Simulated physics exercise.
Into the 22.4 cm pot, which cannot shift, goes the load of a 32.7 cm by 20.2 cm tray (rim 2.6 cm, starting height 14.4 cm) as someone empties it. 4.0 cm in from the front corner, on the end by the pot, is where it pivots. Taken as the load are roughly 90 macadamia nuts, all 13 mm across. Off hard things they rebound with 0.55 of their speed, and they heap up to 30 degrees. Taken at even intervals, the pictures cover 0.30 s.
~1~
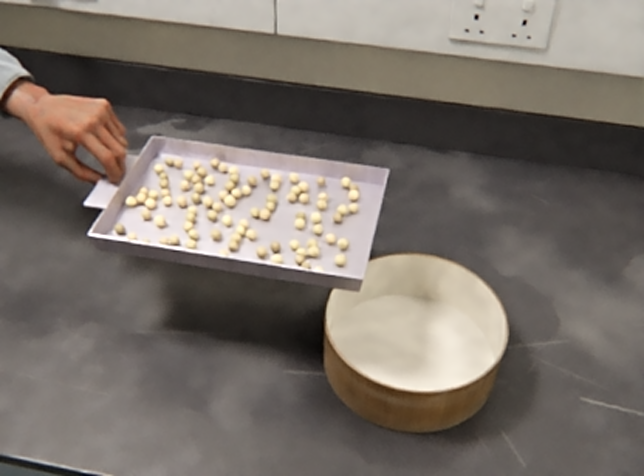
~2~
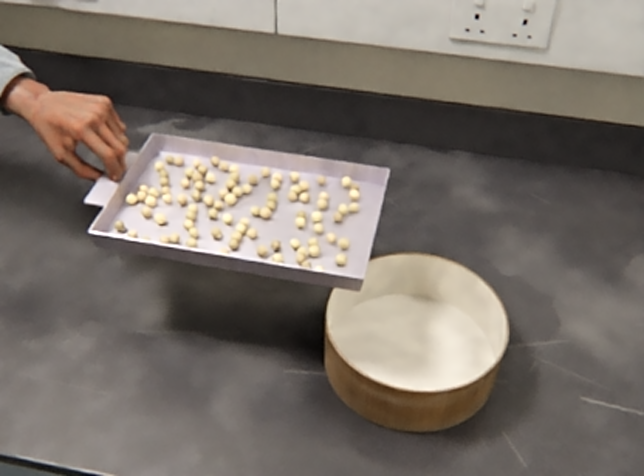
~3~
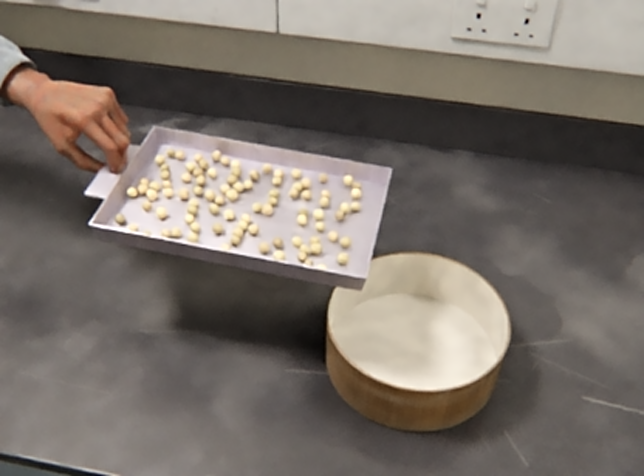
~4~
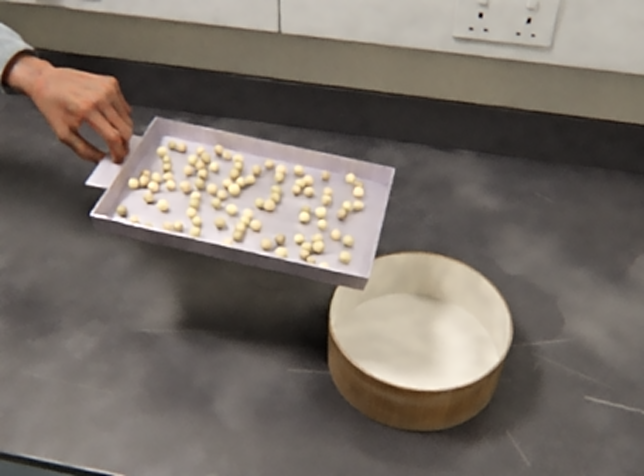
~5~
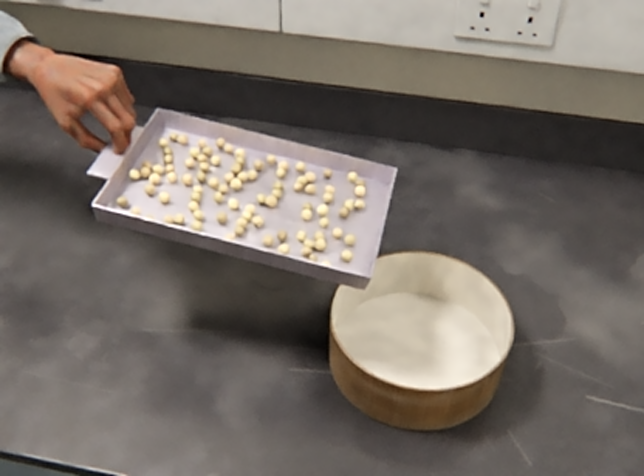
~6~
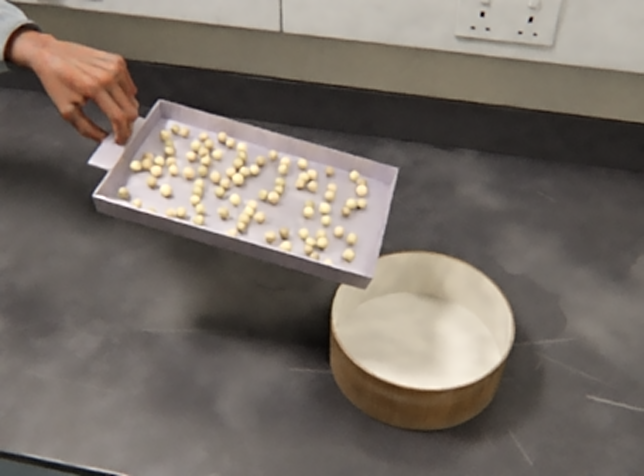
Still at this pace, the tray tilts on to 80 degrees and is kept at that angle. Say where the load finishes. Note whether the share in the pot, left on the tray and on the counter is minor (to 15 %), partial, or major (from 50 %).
Noted: Pot minor; tray major; counter minor.
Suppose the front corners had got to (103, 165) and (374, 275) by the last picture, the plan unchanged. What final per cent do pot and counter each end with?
That works out as pot 10 and counter 5.
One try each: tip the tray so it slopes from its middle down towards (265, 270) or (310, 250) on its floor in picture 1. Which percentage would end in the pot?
About 0 and 5 per cent.
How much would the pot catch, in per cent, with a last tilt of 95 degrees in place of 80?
Estimated share: About 70 %.
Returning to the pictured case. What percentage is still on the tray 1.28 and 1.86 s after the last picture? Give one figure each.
Around 100 first, about 95 after.
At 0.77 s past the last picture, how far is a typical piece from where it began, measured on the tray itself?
I'd say close to 14 centimetres.
Then, 0.77 s after the last picture, tilt 43 degrees; the tray holds 100 %, the pot 0 %.
Then, 1.28 s after the last picture, tilt 64 degrees; the tray holds 100 %, the pot 0 %.
Then, 1.86 s after the last picture, tilt 80 degrees; the tray holds 95 %, the pot 5 %.
In the end, pot 5 %, tray 95 %, counter 0 %.
